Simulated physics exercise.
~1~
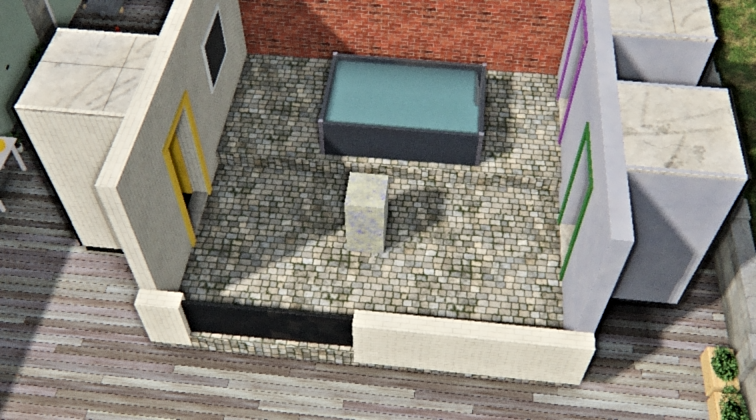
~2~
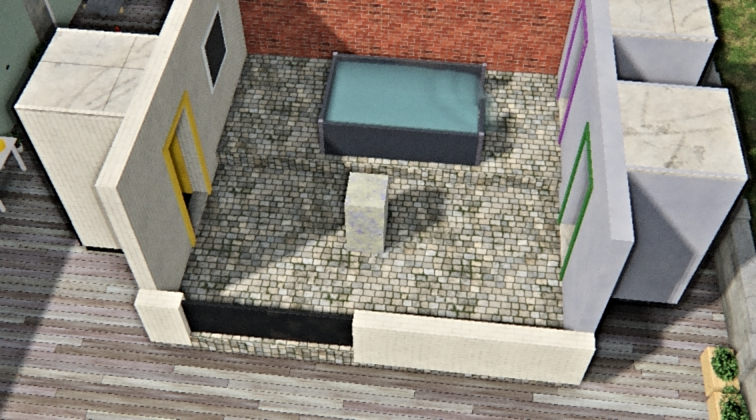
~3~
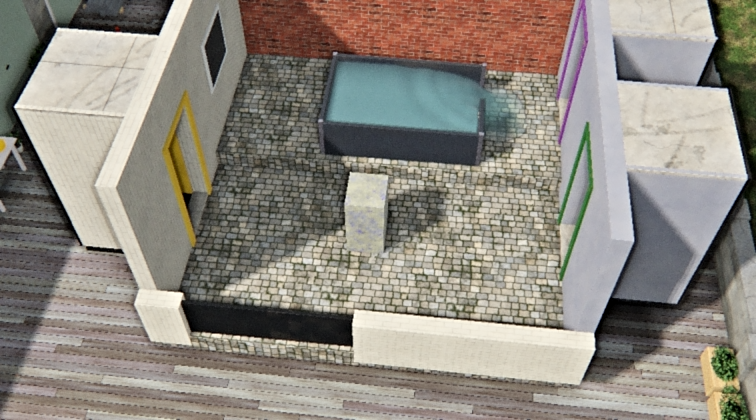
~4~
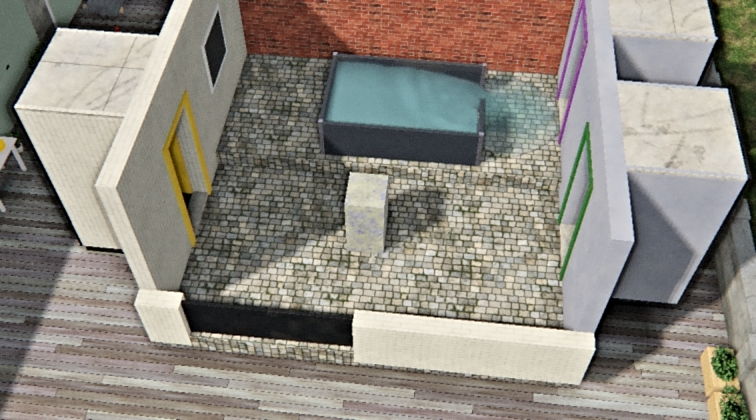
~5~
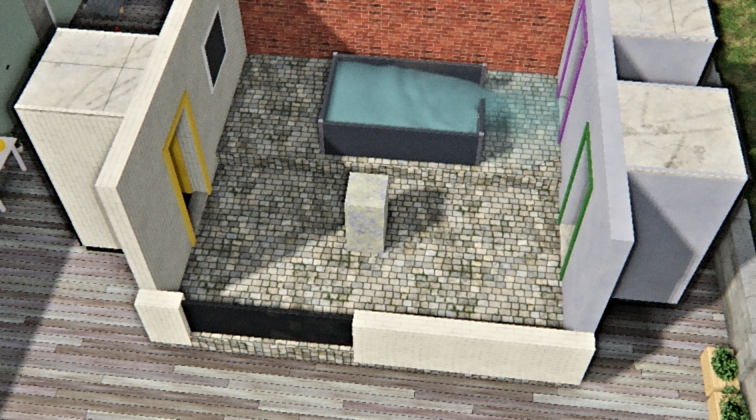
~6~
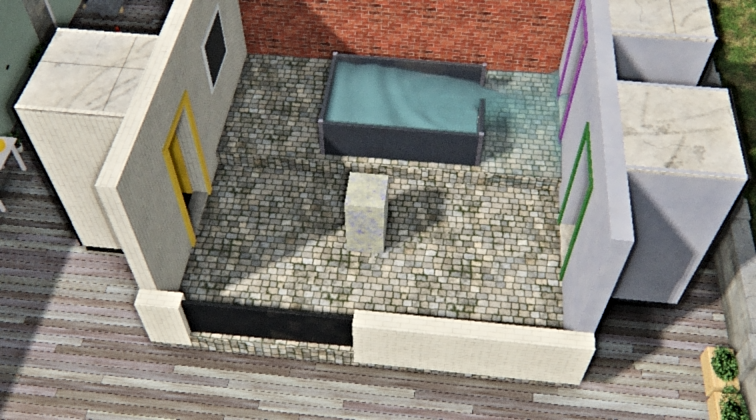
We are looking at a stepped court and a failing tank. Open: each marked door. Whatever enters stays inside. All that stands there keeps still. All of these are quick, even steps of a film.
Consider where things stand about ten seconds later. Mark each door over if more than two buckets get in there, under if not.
Purple door: Over, yellow door: Under, green door: Under.
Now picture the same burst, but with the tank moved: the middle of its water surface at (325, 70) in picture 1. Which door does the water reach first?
The purple-painted one.
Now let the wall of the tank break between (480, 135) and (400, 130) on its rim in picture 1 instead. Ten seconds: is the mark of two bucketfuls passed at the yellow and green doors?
Yellow: Exceeds it; green: Exceeds it.
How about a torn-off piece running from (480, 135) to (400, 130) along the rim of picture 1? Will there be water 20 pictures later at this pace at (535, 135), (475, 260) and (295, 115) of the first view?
So that's left bare for the first, waterlogged for the second and left bare for the third.
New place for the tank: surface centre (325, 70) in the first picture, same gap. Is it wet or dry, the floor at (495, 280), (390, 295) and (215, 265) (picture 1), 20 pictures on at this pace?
Spot by spot, in the order asked: Swamped, untouched, untouched.
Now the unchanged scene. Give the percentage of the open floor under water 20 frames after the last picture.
That works out to some 40 in a hundred.
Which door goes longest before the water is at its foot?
I'd say the yellow one.
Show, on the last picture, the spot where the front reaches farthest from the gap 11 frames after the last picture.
The farthest point of the front sits at (558, 333).
A moment on, water covers 10 % of the floor; the purple door far over two buckets in, the yellow door not reached, the green door wet at the sill, nothing in.
Next, water covers 20 % of the floor; the purple door far over two buckets in, the yellow door not reached, the green door wet at the sill, nothing in.
Then, water covers 40 % of the floor; the purple door far over two buckets in, the yellow door not reached, the green door wet at the sill, nothing in.
Later, water covers 65 % of the floor; the purple door far over two buckets in, the yellow door not reached, the green door wet at the sill, nothing in.
In the end, water covers 95 % of the floor; the purple door far over two buckets in, the yellow door under two buckets in, the green door wet at the sill, nothing in.
